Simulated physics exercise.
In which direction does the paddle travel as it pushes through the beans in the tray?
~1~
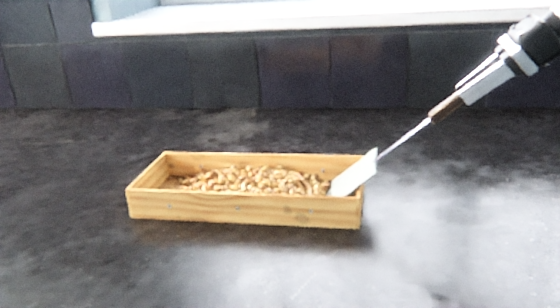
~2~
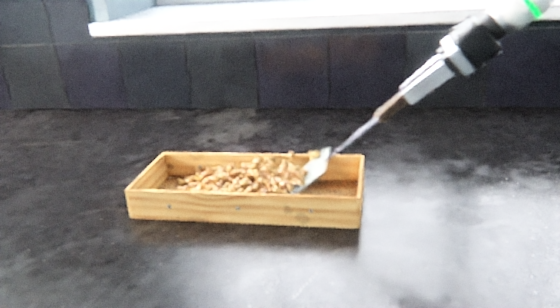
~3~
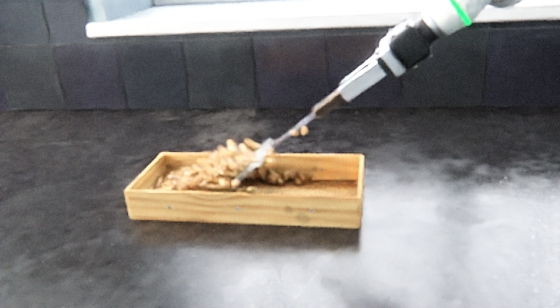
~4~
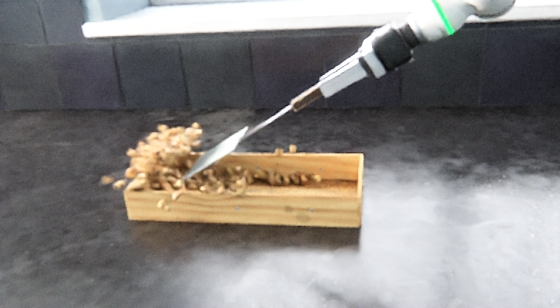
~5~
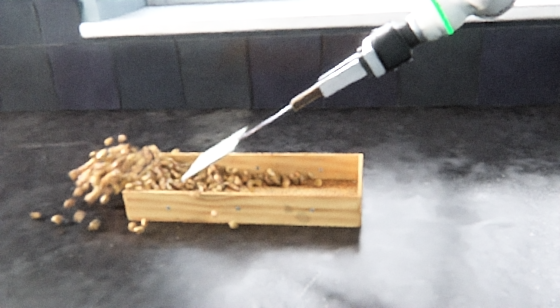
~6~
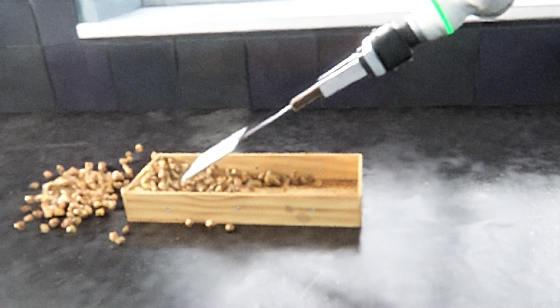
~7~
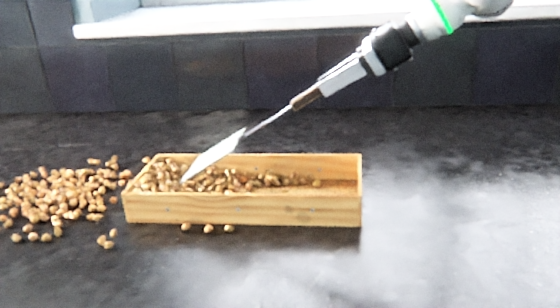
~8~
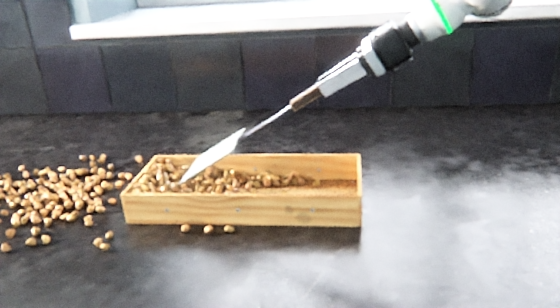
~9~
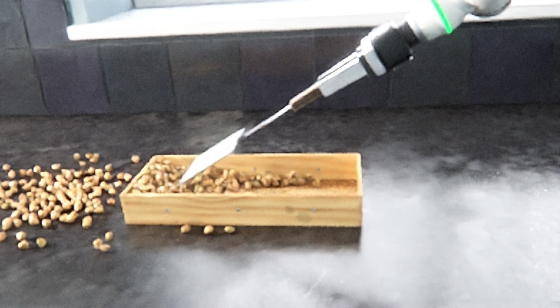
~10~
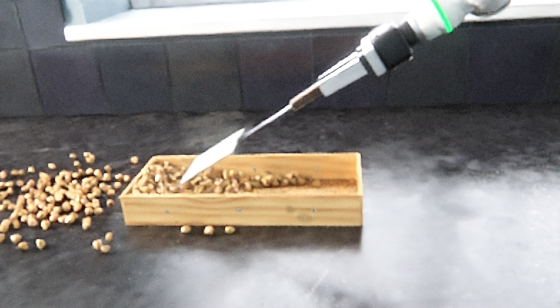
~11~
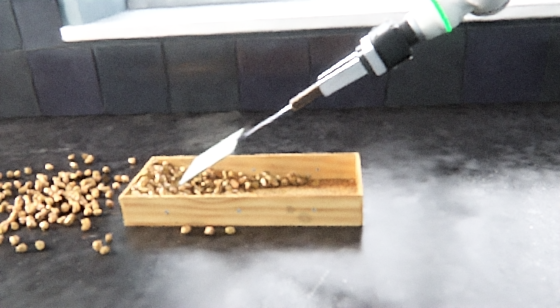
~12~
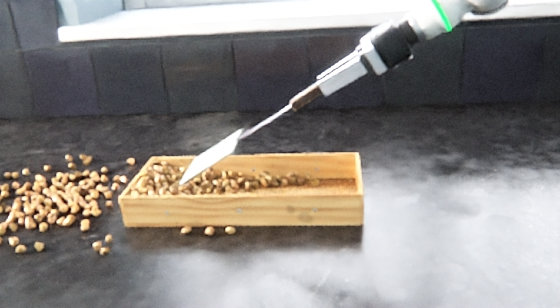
The paddle moves to the left, as the viewer sees it.
The clip shows a robot arm sweeping a paddle leftward through a wooden tray of dried beans, pushing them into a heap that spills over the left end. The paddle stops, and the beans settle, many scattered on the dark table and the rest in the tray.
